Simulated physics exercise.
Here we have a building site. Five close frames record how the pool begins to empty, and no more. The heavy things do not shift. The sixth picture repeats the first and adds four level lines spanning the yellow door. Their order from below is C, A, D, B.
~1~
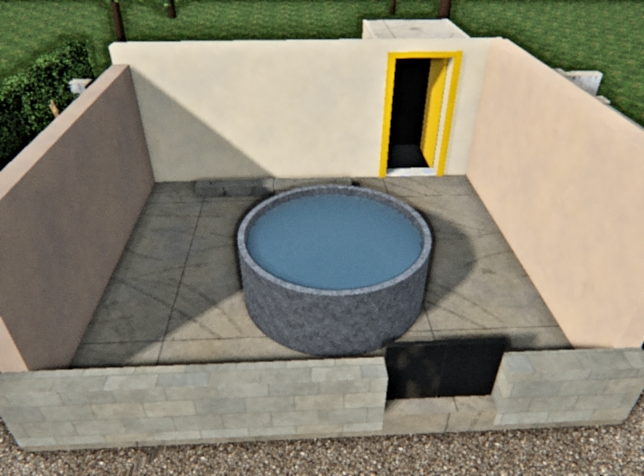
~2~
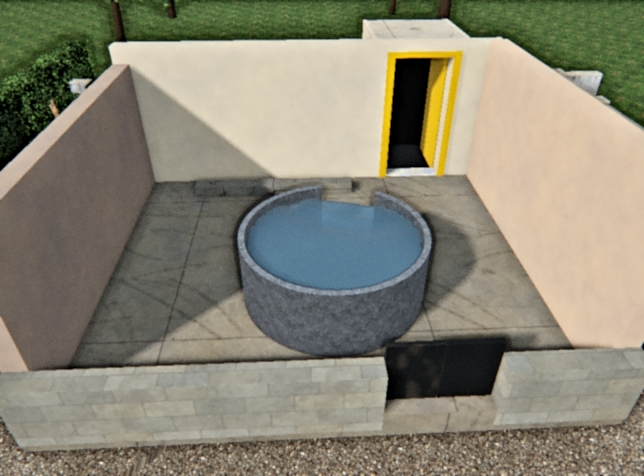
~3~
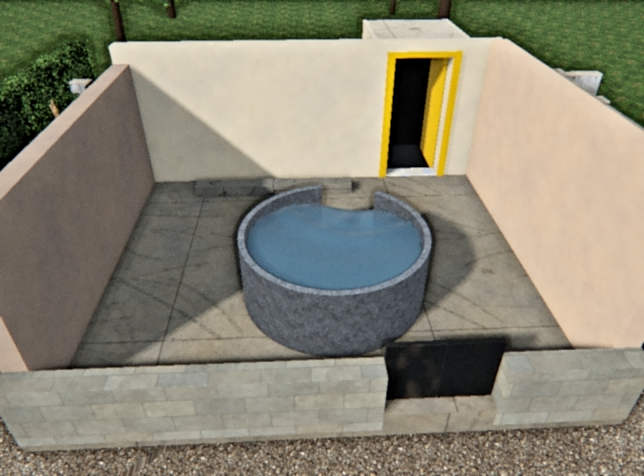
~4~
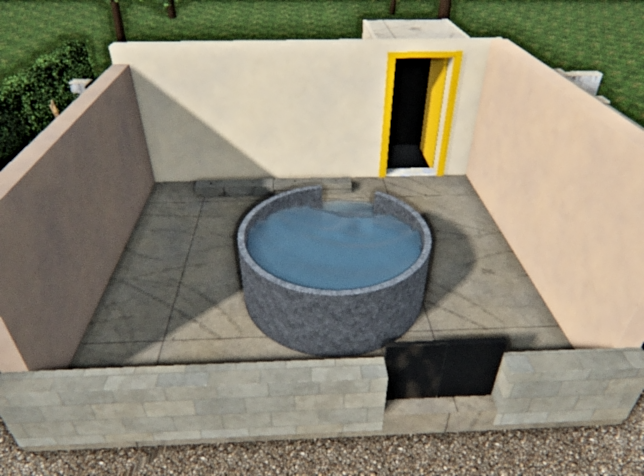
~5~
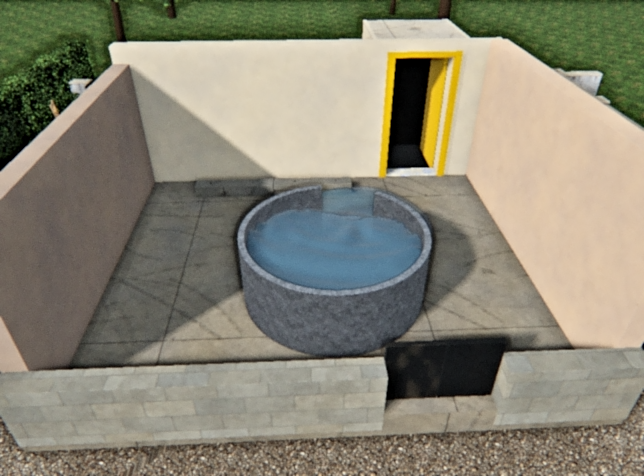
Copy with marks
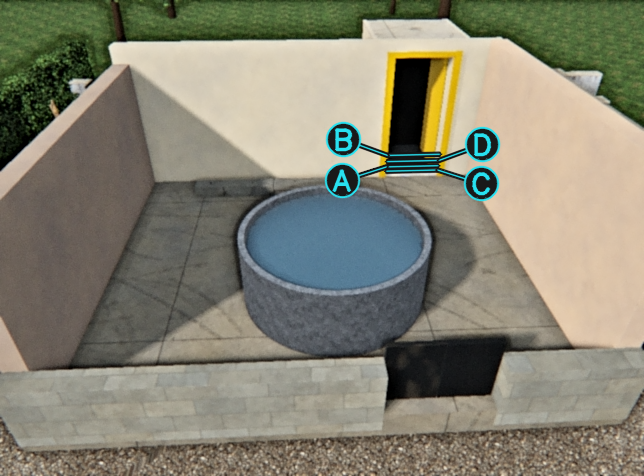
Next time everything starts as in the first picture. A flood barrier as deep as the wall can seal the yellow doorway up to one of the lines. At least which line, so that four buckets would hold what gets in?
D will do.
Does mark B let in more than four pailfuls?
No, not at all.
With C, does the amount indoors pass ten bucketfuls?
Yes, clearly.
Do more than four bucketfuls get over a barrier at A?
Yes.
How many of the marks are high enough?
Two of the four.
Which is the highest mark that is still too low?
Here it is mark A.
On the marked copy, A at (412, 166); B at (413, 154); C at (411, 170); D at (413, 161); from the bottom up C, A, D, B.
With A, about 11 bucketfuls get in.
With B, nothing gets over.
With C, dozens of bucketfuls pour in.
With D, a bucket or two gets in.
